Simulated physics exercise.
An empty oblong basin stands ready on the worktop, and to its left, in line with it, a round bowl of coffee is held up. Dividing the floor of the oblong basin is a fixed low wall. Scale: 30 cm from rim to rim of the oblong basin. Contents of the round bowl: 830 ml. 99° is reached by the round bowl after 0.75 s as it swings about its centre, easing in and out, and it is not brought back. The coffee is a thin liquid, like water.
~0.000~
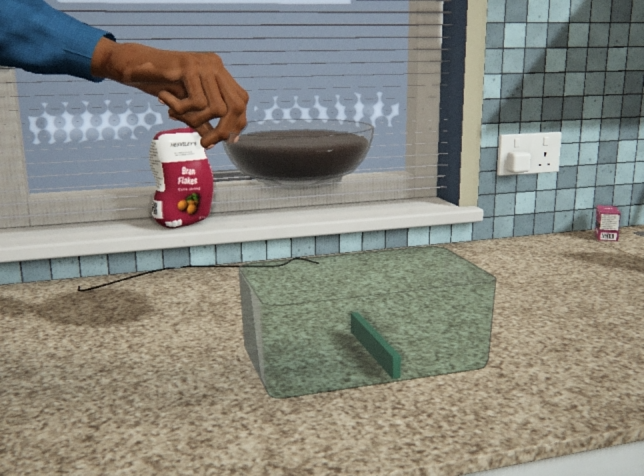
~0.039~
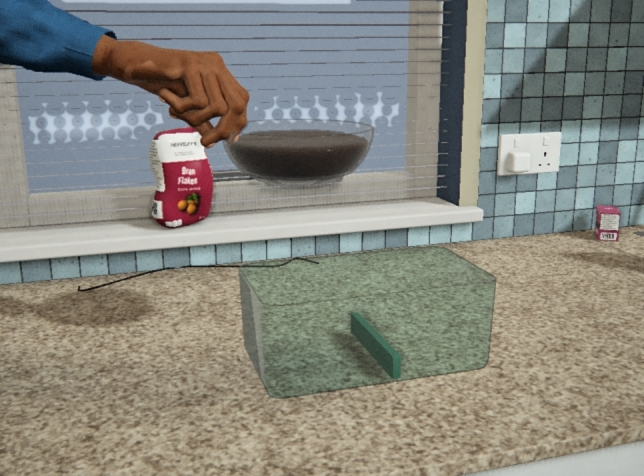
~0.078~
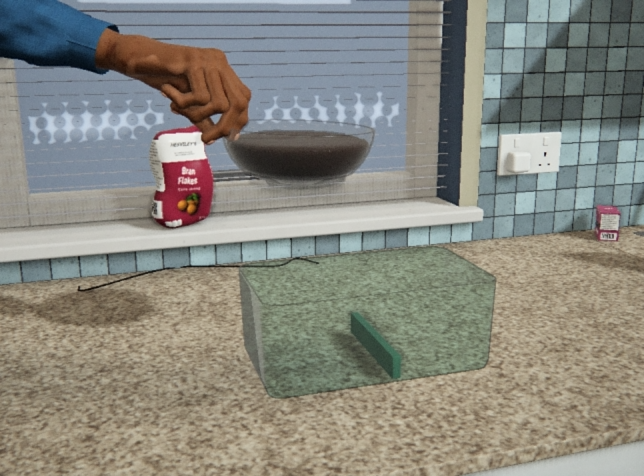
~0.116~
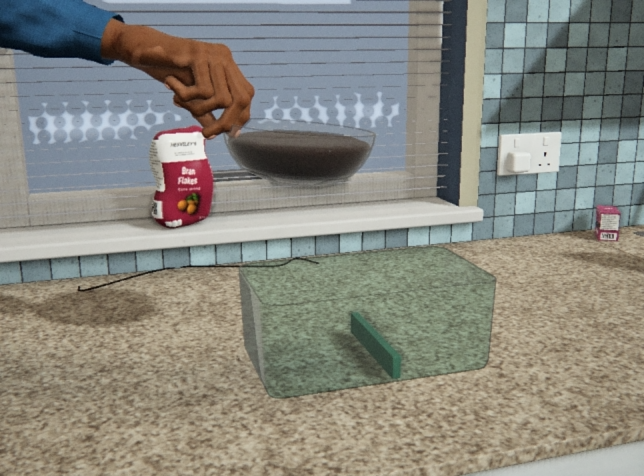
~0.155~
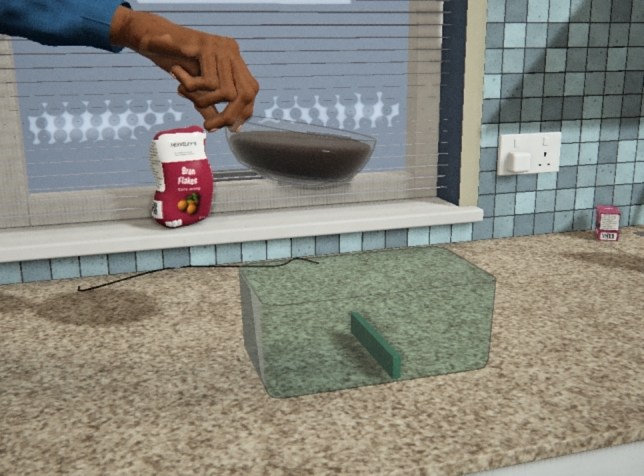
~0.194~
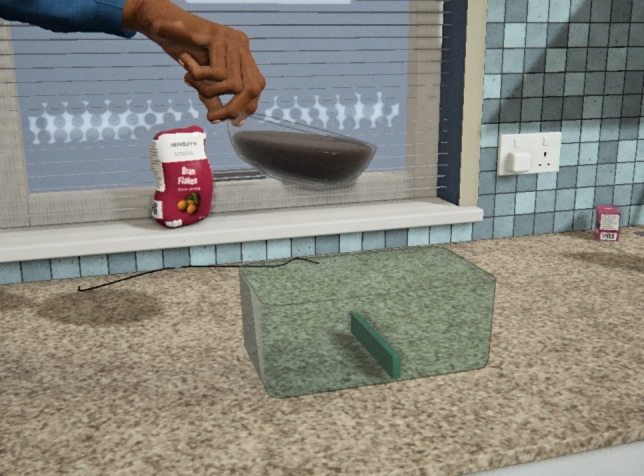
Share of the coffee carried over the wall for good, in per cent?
Near 60 per cent.
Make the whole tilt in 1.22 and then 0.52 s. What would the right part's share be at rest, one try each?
I'd say 75 percent on the first go, 50 percent on the next.
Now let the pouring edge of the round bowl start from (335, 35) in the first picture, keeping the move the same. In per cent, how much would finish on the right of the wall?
55 %.
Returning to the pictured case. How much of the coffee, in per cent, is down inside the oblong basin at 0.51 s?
About 20 per cent.
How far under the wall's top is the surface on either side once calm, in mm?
Noted: Left near 18 mm, right near 6 mm.
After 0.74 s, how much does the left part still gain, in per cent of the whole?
About 16 percent.
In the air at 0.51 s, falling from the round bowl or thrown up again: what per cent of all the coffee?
Close to 58 per cent, I'd say.
Then, 0.51 s in, the tilt is 76° and 21 per cent is still to pour, 0 is left of the wall and 21 right of it.
Then, 0.74 s in, the tilt is 99° and 1 per cent is still to pour, 20 is left of the wall and 65 right of it.
Then, 0.99 s in, the tilt is 99° and 0 per cent is still to pour, 31 is left of the wall and 66 right of it.
Then, 1.25 s in, the tilt is 99° and 0 per cent is still to pour, 37 is left of the wall and 61 right of it.
Finally, 37 per cent lies left of the wall, 60 right of it and 3 outside.
